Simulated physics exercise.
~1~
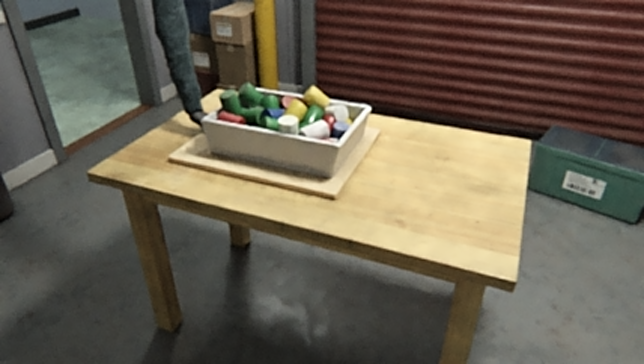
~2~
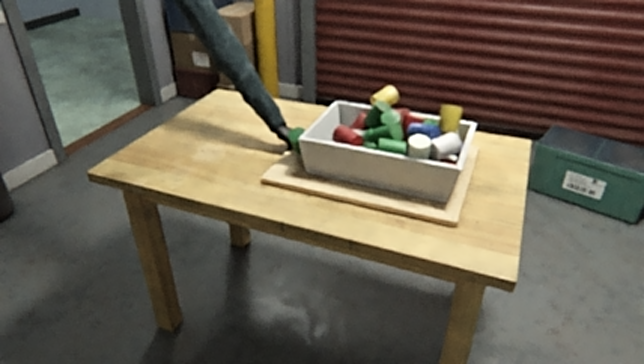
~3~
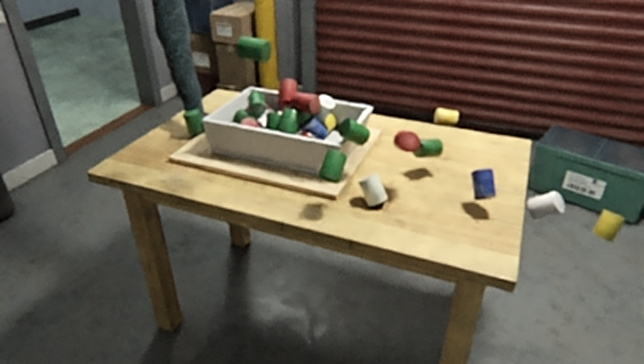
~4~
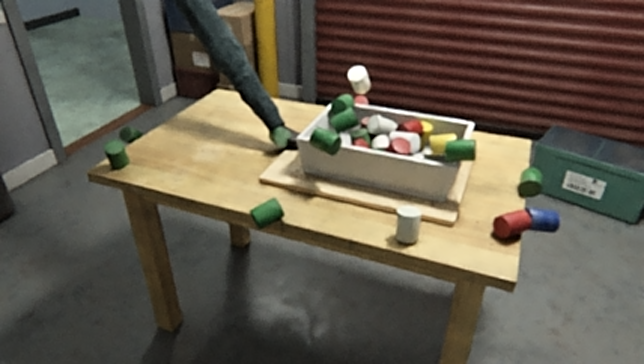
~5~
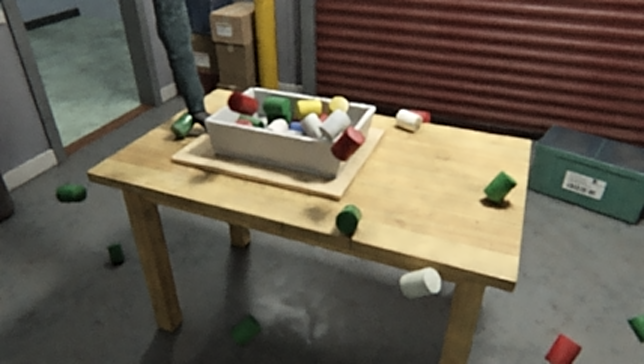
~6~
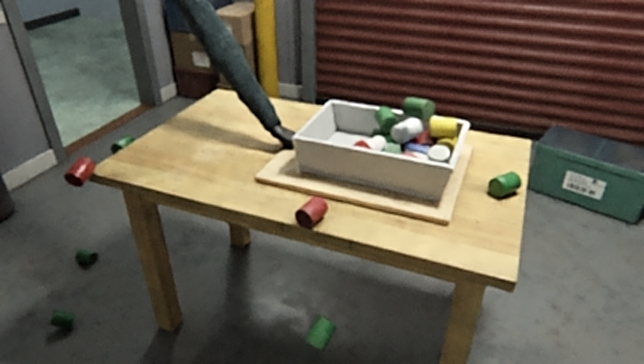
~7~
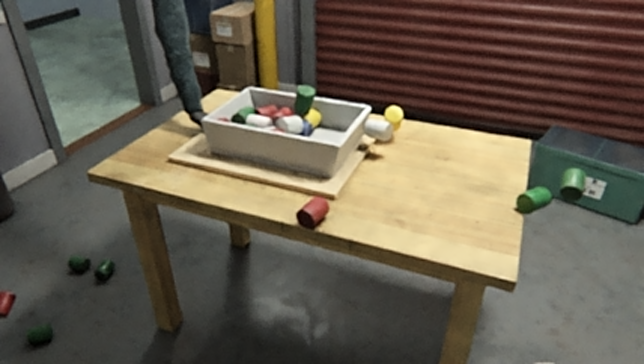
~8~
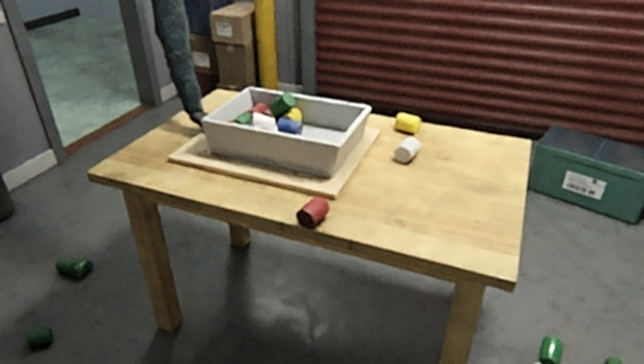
A hand shakes a white box on a table, flinging out most of its jars.
